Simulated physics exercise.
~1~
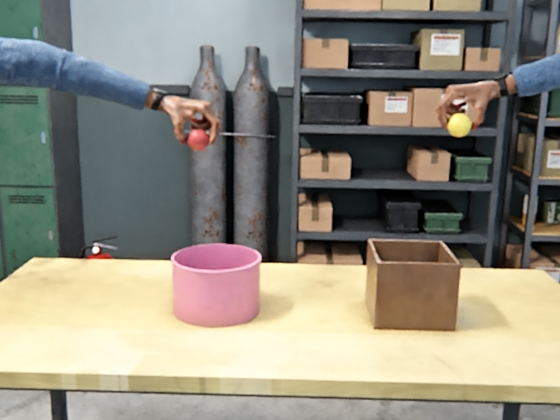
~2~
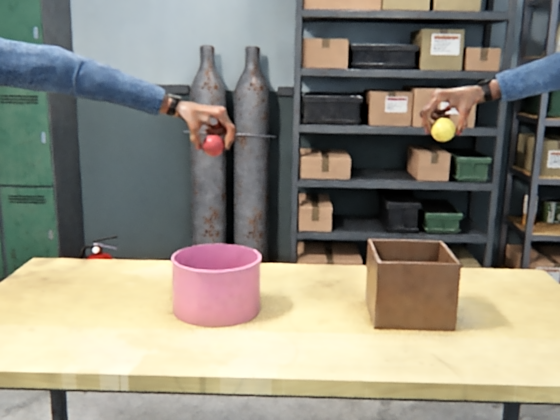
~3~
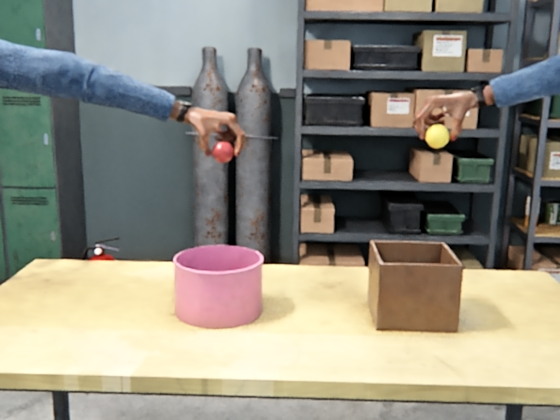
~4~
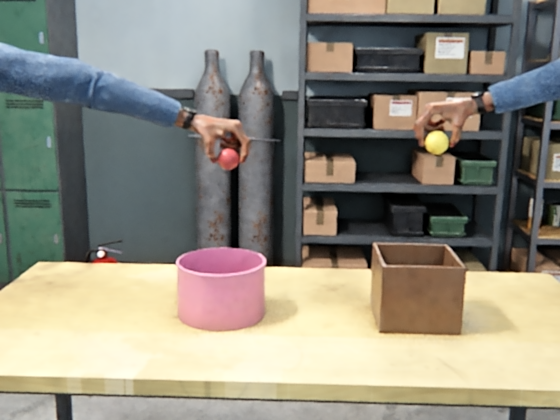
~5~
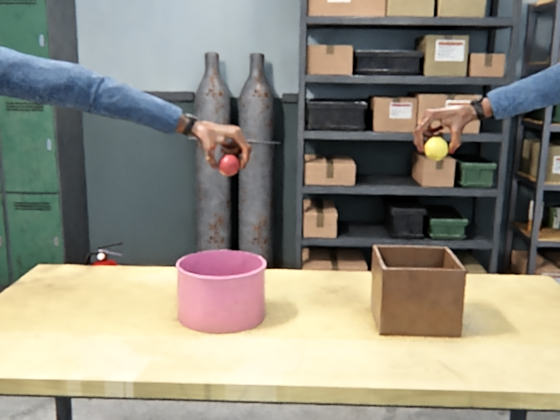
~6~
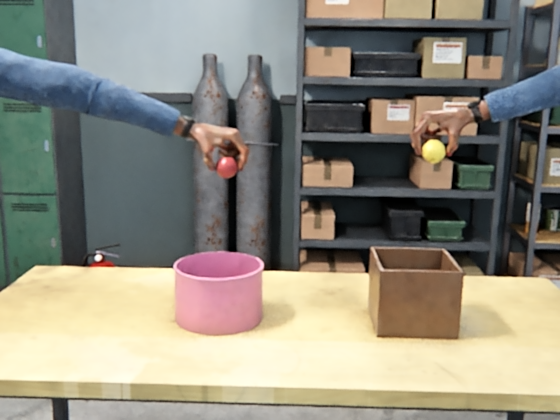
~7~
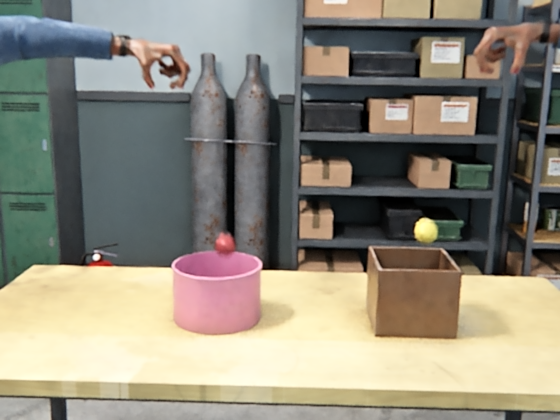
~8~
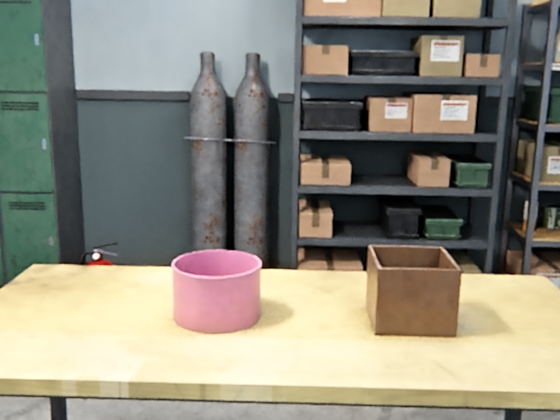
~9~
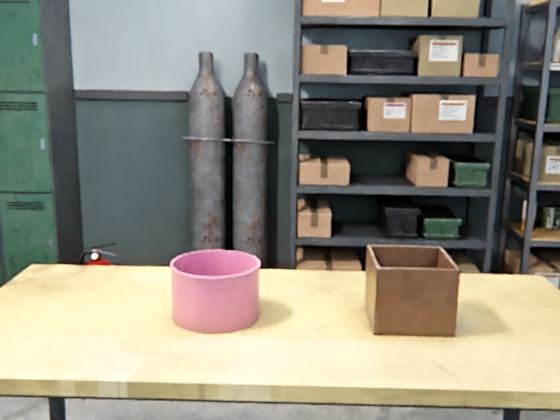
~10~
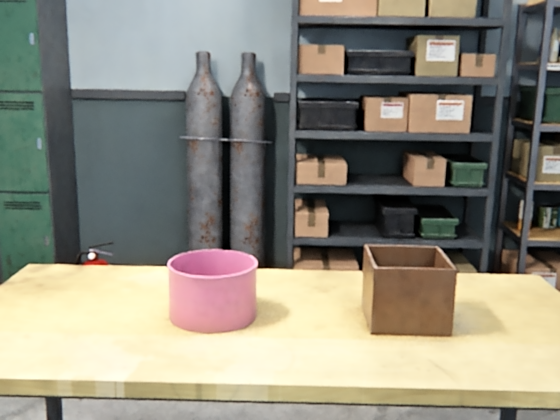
Two hands release a red tomato and a lemon, which drop into separate open containers.
